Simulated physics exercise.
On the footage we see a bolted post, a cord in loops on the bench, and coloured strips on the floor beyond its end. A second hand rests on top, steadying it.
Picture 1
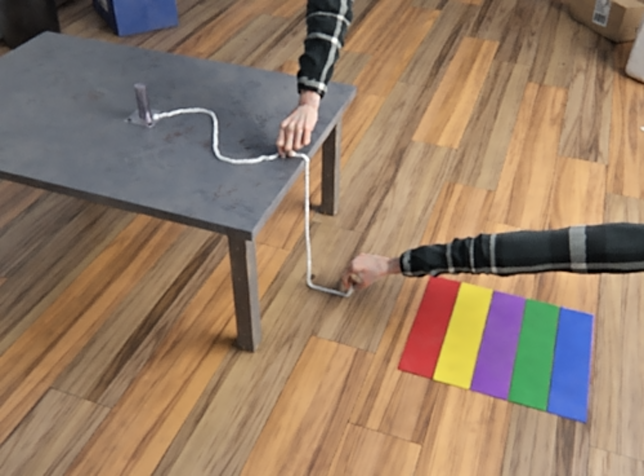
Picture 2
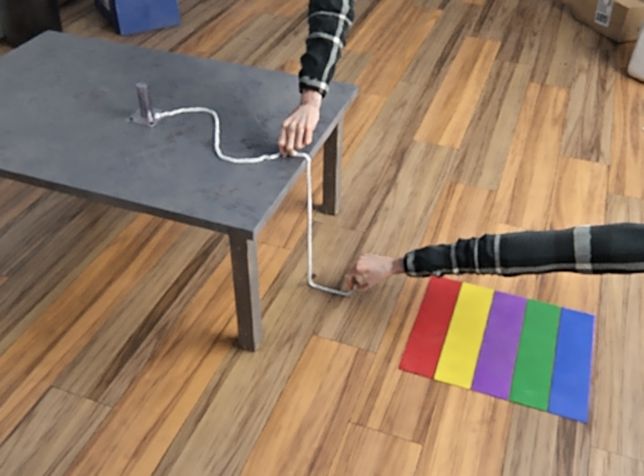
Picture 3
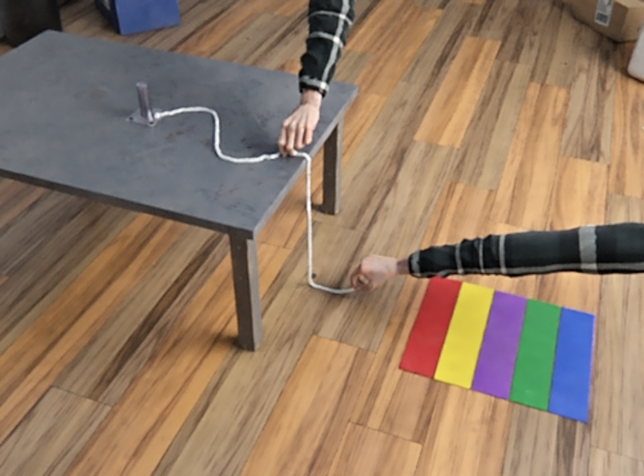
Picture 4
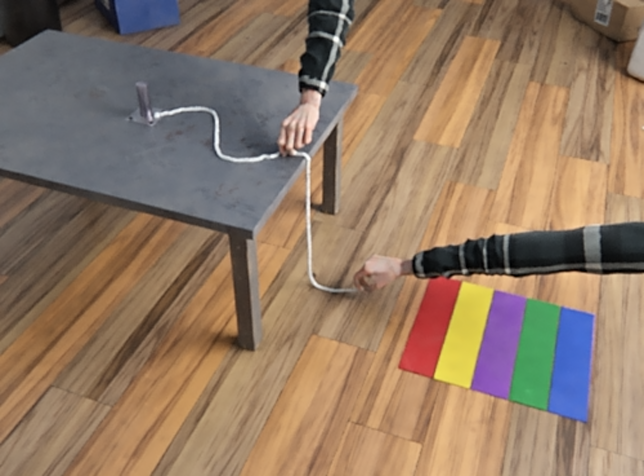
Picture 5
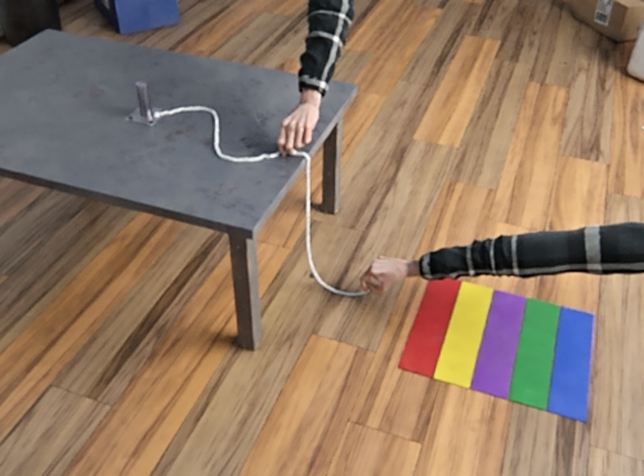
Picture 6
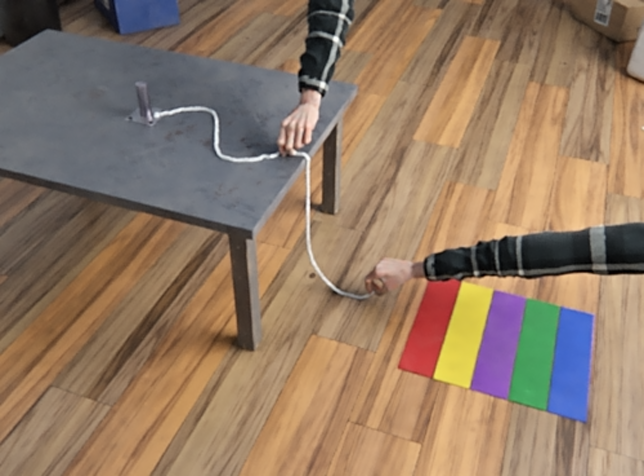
A hand near the floor draws the end of a white cord slightly to the right toward coloured strips, its lower bend softening into a curve, while another hand keeps the cord pressed at the edge of a grey table.
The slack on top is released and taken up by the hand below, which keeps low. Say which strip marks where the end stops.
The green strip marks it.
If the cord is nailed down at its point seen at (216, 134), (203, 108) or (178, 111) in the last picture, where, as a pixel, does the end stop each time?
(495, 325), (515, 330) and (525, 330).
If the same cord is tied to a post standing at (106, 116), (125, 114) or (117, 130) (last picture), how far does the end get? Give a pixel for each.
Places per try: (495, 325); (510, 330); (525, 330).
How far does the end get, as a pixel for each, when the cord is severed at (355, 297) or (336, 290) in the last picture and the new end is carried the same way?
In order, roughly (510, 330) and (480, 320).
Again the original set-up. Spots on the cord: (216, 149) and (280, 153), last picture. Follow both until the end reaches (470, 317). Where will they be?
First at (274, 149), next at (323, 194).
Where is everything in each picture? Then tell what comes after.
In the first picture, end (351, 287); red (421, 355); yellow (456, 365); purple (493, 375); green (530, 385); blue (569, 396).
In the second picture, end (355, 287); cord through (187, 111) (217, 133) (242, 161) (308, 164) (309, 224) (310, 278).
In the third picture, end (359, 288).
In the fourth picture, end (363, 289); cord through (186, 110) (217, 132) (242, 161) (308, 163) (308, 224) (311, 277).
In the fifth picture, end (369, 290).
In the sixth picture, end (374, 292); cord through (186, 110) (216, 132) (242, 161) (307, 163) (308, 224) (323, 277).
Early on, end near (471, 317); over yellow.
Midway, end near (514, 329); over purple.
At the end of the slack, end near (540, 335); over green. The end stops over the green strip.
